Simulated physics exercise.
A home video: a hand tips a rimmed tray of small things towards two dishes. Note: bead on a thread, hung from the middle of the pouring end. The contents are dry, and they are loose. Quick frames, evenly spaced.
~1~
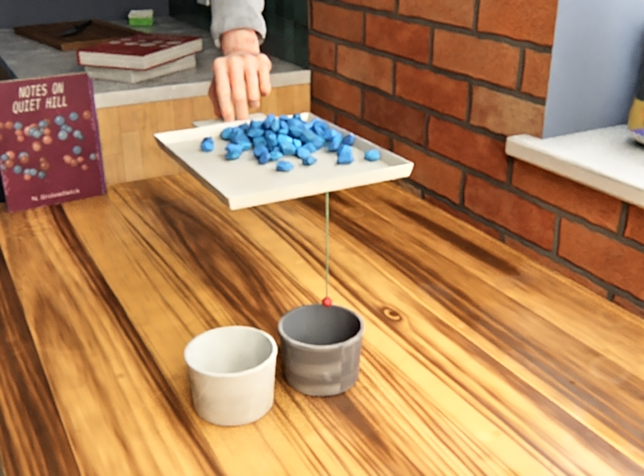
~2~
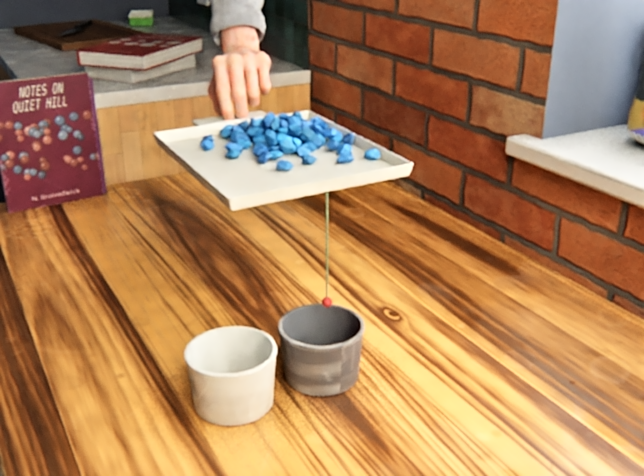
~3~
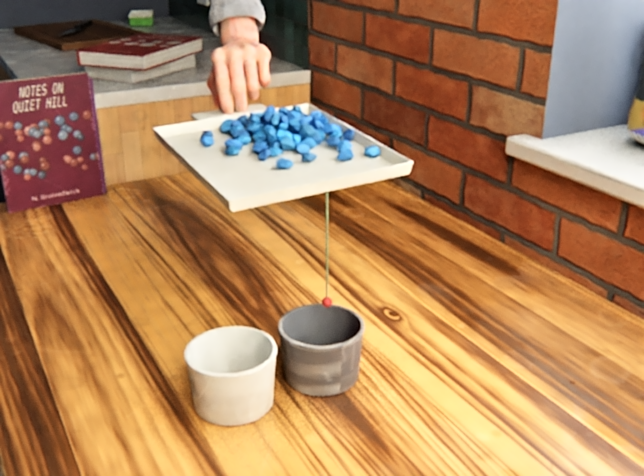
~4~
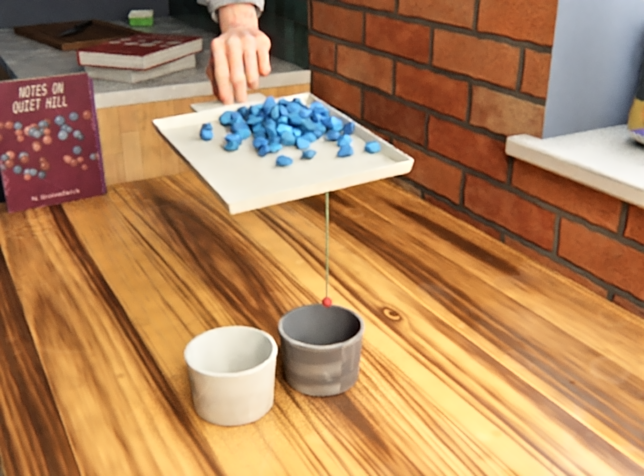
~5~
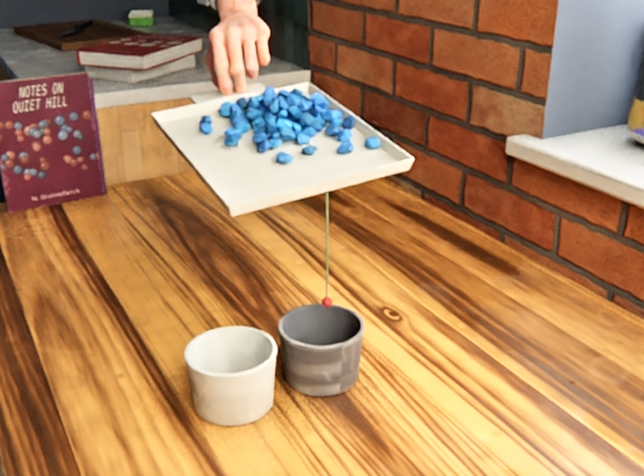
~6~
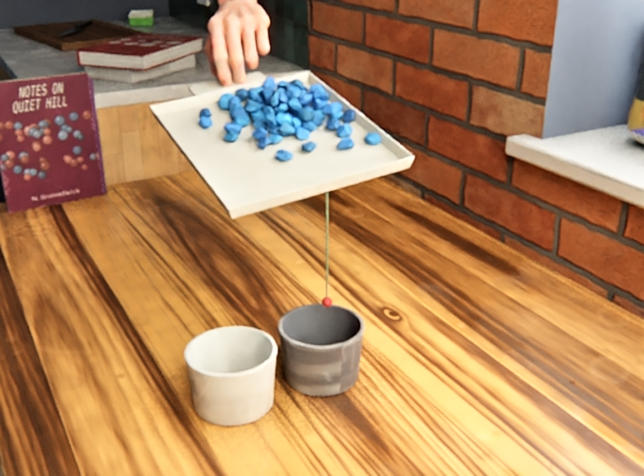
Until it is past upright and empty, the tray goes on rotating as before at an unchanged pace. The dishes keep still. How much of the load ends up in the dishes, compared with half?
The dishes end up with more than half of it.
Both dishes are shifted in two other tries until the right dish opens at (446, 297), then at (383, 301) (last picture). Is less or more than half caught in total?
Well, a minority share the first time and a minority share the next.
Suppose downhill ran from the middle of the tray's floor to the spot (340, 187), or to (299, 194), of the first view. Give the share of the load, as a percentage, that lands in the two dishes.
10 % and 40 %.
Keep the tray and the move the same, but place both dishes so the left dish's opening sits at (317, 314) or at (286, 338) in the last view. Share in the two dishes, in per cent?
About 0 per cent, then about 50 per cent.
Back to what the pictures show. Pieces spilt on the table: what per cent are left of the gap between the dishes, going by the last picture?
I'd say some 50 in a hundred.
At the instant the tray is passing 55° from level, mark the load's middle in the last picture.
I'd mark the middle close to (275, 179).
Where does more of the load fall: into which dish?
It's the leftmost dish that ends with more.
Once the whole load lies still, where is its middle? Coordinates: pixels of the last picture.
Close to (254, 392), more or less.
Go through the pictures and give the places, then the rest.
Corners of the pouring end near (231, 196) and (409, 163), level; middle of the load near (278, 139), aquarium stones; left dish near (249, 393); right dish near (341, 365); bead on its thread near (327, 302), in the first frame.
Corners of the pouring end near (231, 197) and (409, 163), level; middle of the load near (278, 137), in the second frame.
Corners of the pouring end near (231, 199) and (409, 162), tipped barely, lowest at the left corner; middle of the load near (278, 133), in the third frame.
Corners of the pouring end near (231, 201) and (409, 160), tipped a little, lowest at the left corner; middle of the load near (278, 126), in the fourth frame.
Corners of the pouring end near (231, 204) and (410, 158), tipped a little, lowest at the left corner; middle of the load near (277, 118), in the fifth frame.
Corners of the pouring end near (231, 207) and (410, 156), tipped a little, lowest at the left corner; middle of the load near (277, 111); left dish near (249, 393); right dish near (341, 365), in the sixth frame.
Shortly afterwards, tray tipped steeply; the bulk on the tray; only a few in the left dish; a little in the air.
Next, tray tipped right over; near a third on the tray; near a quarter in the left dish; a little in the right dish; a little outside both; a little in the air.
Some moments later, tray tipped past a quarter turn; near half in the left dish; near a quarter in the right dish; near a third outside both.
In the end, tray tipped past a quarter turn; near half in the left dish; near a quarter in the right dish; near a third outside both.
